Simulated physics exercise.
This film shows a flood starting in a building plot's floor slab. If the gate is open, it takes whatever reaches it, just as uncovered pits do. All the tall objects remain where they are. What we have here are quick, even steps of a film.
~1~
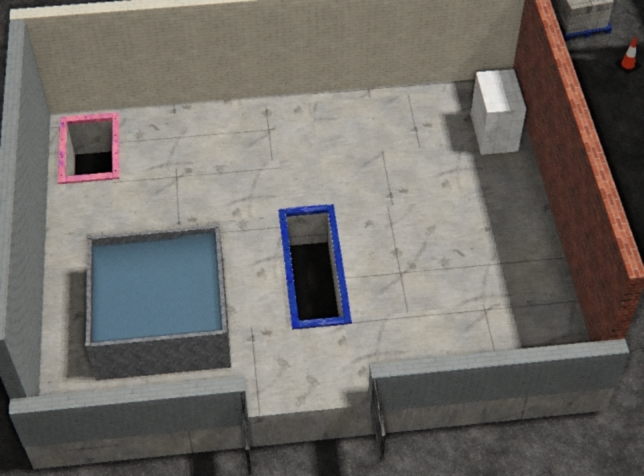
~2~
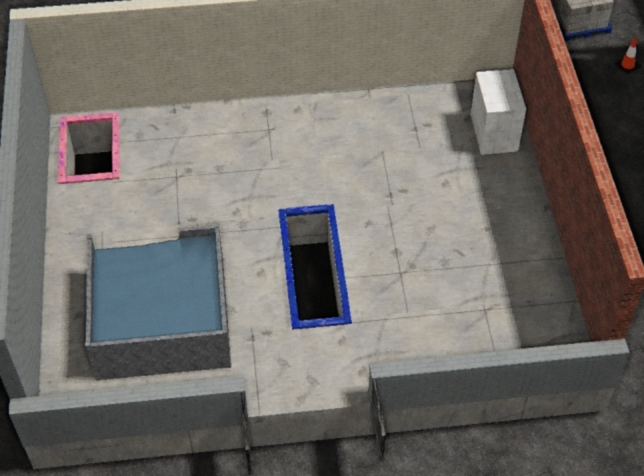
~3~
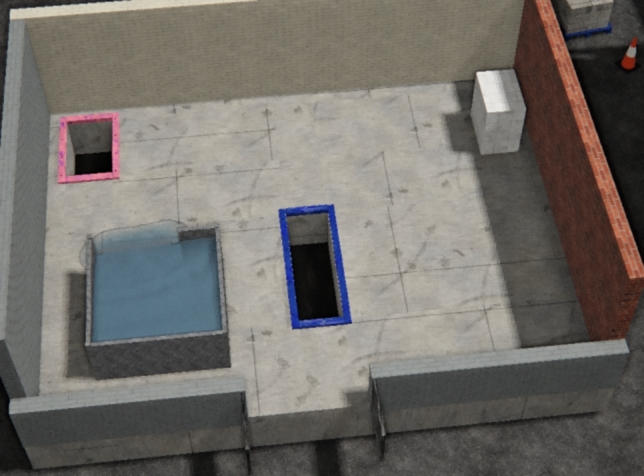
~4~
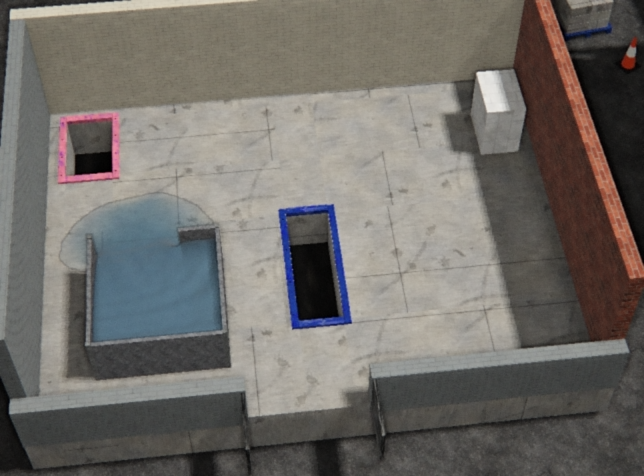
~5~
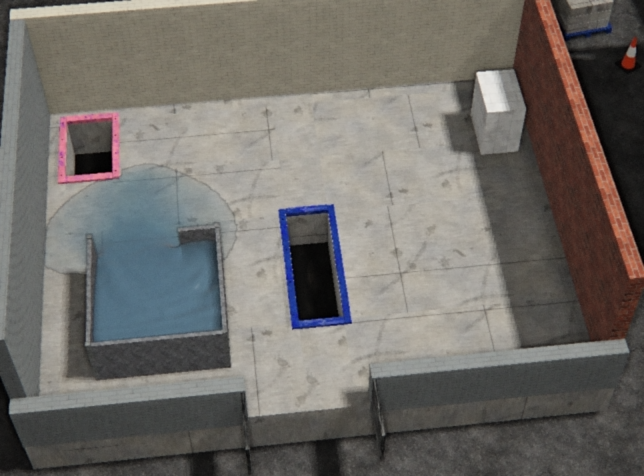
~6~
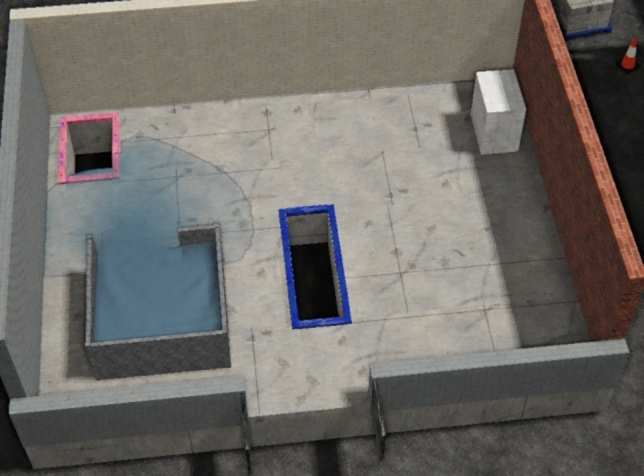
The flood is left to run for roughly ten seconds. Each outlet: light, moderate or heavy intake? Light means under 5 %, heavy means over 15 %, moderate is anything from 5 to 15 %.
Intake - gate: Light, pink pit: Heavy, blue pit: Light.
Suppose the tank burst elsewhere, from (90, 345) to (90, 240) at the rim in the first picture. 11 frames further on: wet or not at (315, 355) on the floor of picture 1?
Submerged.
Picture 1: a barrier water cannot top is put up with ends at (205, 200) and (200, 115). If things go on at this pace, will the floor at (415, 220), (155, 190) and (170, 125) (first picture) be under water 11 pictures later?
Result in the order given: Unaffected, drowned, drowned.
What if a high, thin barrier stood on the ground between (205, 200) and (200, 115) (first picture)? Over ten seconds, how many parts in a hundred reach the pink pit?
Pink: 55 %.
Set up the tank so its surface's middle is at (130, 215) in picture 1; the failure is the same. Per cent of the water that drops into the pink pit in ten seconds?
Within ten seconds roughly 55 percent of the total ends in the pink pit.
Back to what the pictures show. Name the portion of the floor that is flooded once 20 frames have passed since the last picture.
It should be close to 40 %.
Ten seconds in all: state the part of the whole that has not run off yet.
About 58 per cent.
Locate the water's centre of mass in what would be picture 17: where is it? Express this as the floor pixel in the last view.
I'd mark it close to (156, 240).
A moment on, water covers 25 % of the floor; the gate 0 %, the pink pit 5 %, the blue pit 0 %.
Next, water covers 30 % of the floor; the gate 0 %, the pink pit 15 %, the blue pit 0 %.
Then, water covers 40 % of the floor; the gate 0 %, the pink pit 28 %, the blue pit 0 %.
Later, water covers 65 % of the floor; the gate 0 %, the pink pit 38 %, the blue pit 0 %.
In the end, water covers 85 % of the floor; the gate 0 %, the pink pit 42 %, the blue pit 0 %.
